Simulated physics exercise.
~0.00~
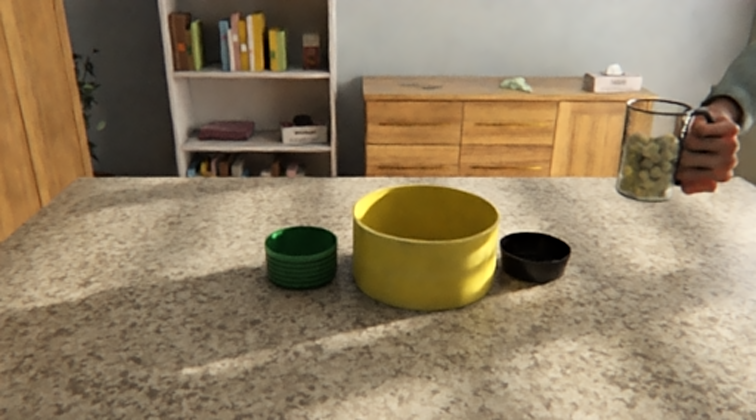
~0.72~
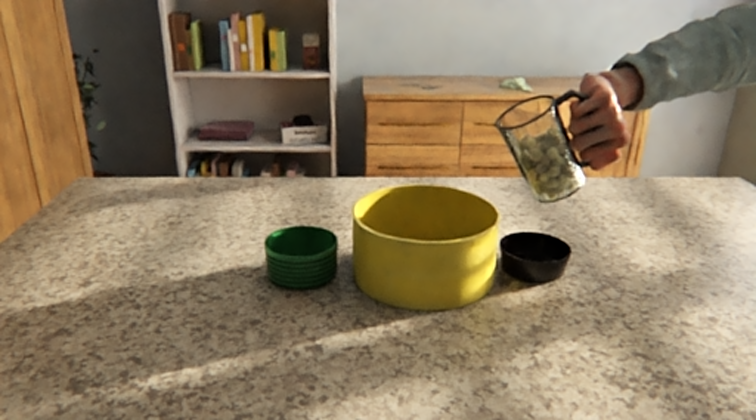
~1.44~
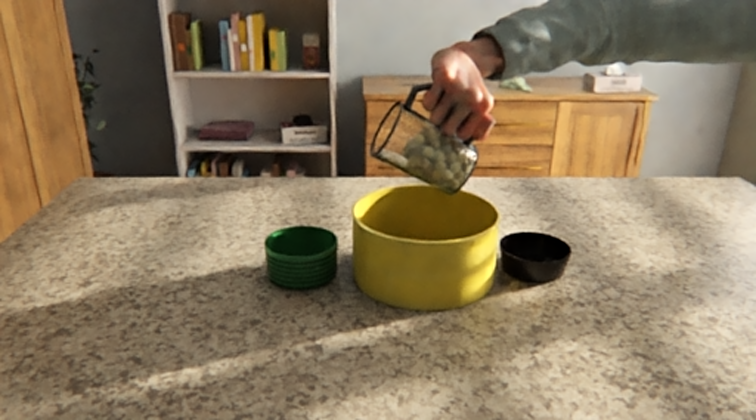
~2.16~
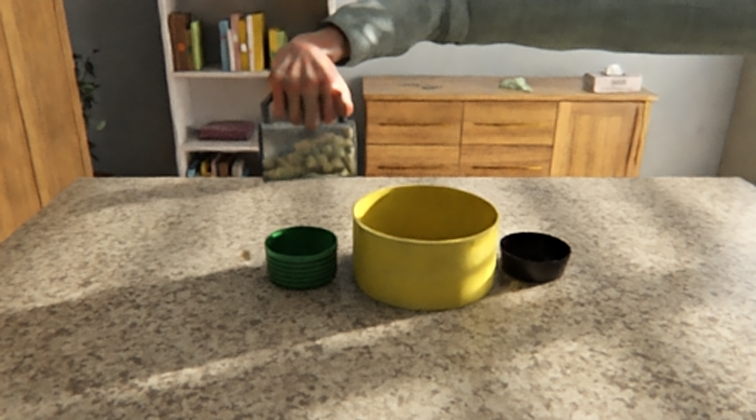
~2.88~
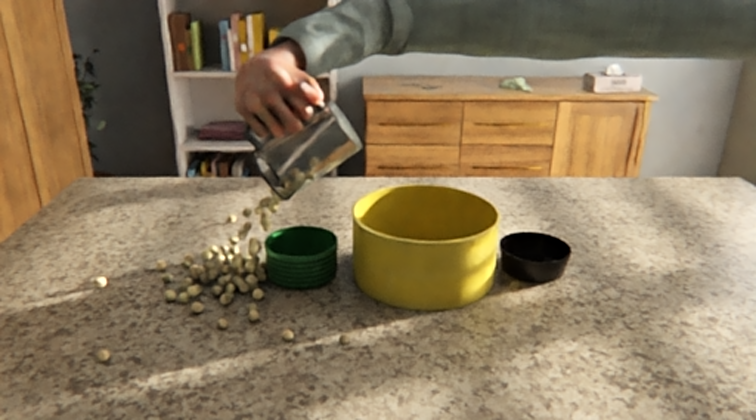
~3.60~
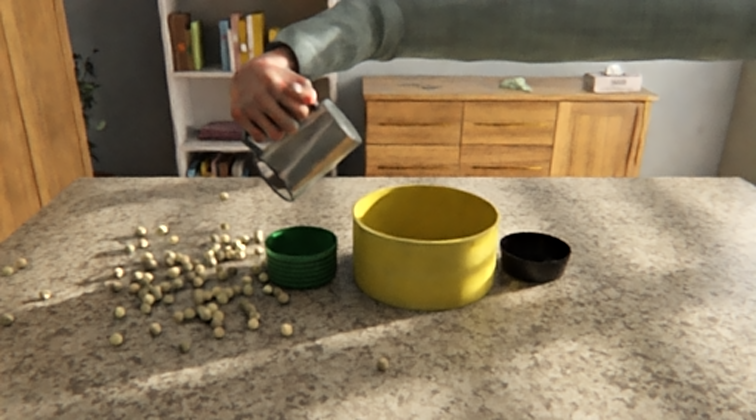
A hand carried a clear cup of macadamia nuts leftward over a speckled table, passing above a black dish, a yellow pot and a green dish while tipping it, then poured them all out beside the green dish, where they scattered across the tabletop.
